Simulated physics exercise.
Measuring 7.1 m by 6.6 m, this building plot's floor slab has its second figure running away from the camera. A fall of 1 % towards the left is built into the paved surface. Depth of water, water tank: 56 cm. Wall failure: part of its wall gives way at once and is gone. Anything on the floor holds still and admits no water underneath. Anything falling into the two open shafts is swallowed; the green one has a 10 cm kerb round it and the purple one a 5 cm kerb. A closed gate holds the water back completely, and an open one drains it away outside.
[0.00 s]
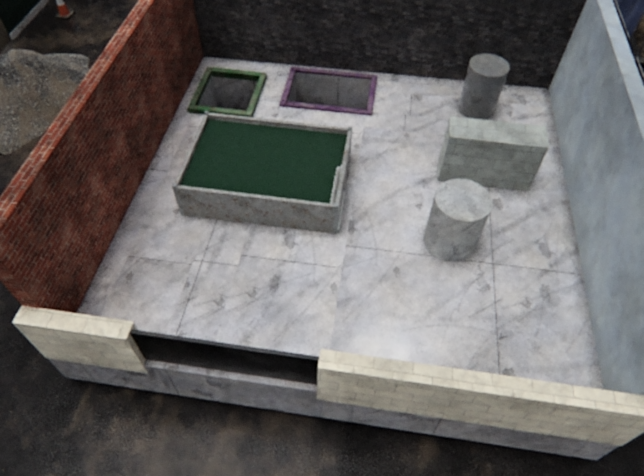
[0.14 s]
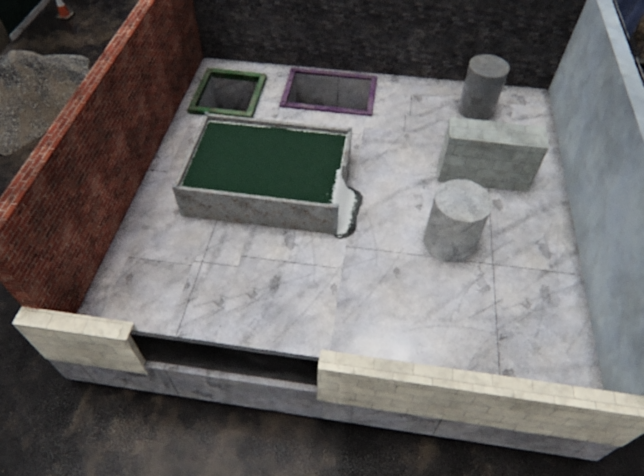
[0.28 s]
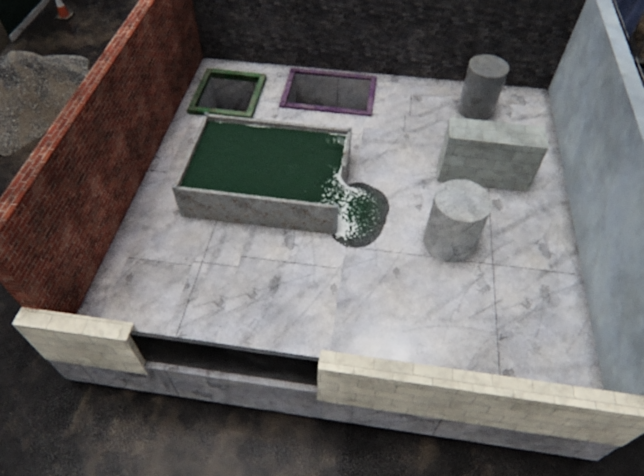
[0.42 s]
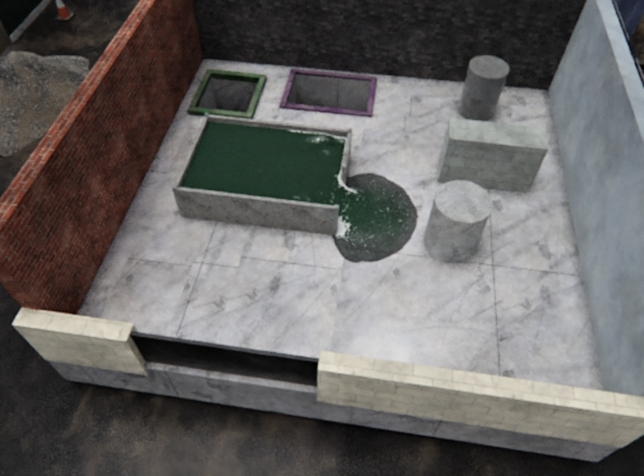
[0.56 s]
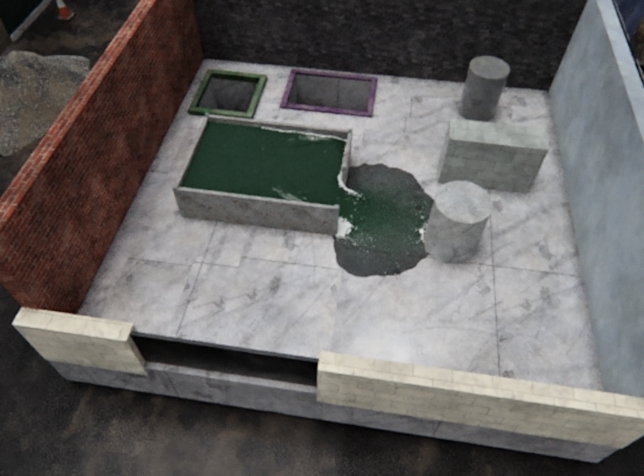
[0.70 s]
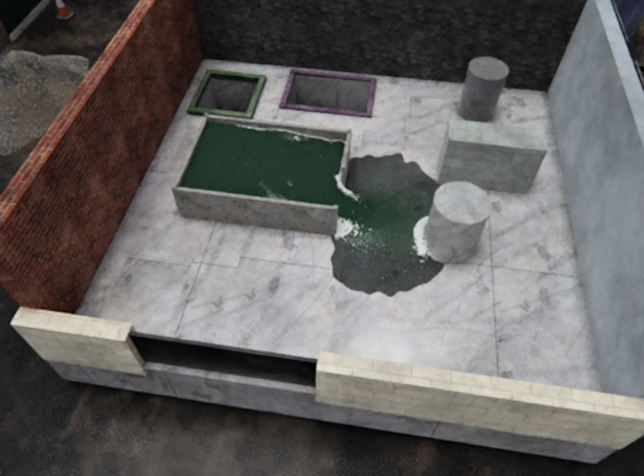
Walled building plot, a raised tank's right wall breaking open and green water pouring out, spreading across pale slabs around a cylinder.
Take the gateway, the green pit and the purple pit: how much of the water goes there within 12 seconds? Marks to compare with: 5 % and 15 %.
Gateway - under 5 % of the total. Green pit - under 5 % of the total. Purple pit - under 5 % of the total.
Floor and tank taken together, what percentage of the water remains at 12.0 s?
About 98 per cent.
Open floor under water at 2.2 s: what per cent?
Some 30 per cent of the floor is wet.
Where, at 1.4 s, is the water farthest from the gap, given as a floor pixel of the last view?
Near (567, 218).
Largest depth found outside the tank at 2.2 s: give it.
Depth max: Approx. 30 cm.
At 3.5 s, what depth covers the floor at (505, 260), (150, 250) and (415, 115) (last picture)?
The depths come out at 1, 0 and 2 centimetres, in the order listed.
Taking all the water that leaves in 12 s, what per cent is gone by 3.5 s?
I'd say close to 0 in a hundred.
After 1.4 s water covers 15 % of the floor and is deepest (32 cm) near (419, 235); gone so far, the gateway 0 %, the green pit 0 %, the purple pit 0 %.
After 2.2 s water covers 30 % of the floor and is deepest (30 cm) near (419, 235); gone so far, the gateway 0 %, the green pit 0 %, the purple pit 0 %.
After 3.5 s water covers 45 % of the floor and is deepest (20 cm) near (602, 417); gone so far, the gateway 0 %, the green pit 0 %, the purple pit 0 %.
After 7.0 s water covers 70 % of the floor and is deepest (13 cm) near (370, 383); gone so far, the gateway 0 %, the green pit 0 %, the purple pit 0 %.
After 12.0 s water covers 95 % of the floor and is deepest (12 cm) near (172, 123); gone so far, the gateway 0 %, the green pit 0 %, the purple pit 2 %.
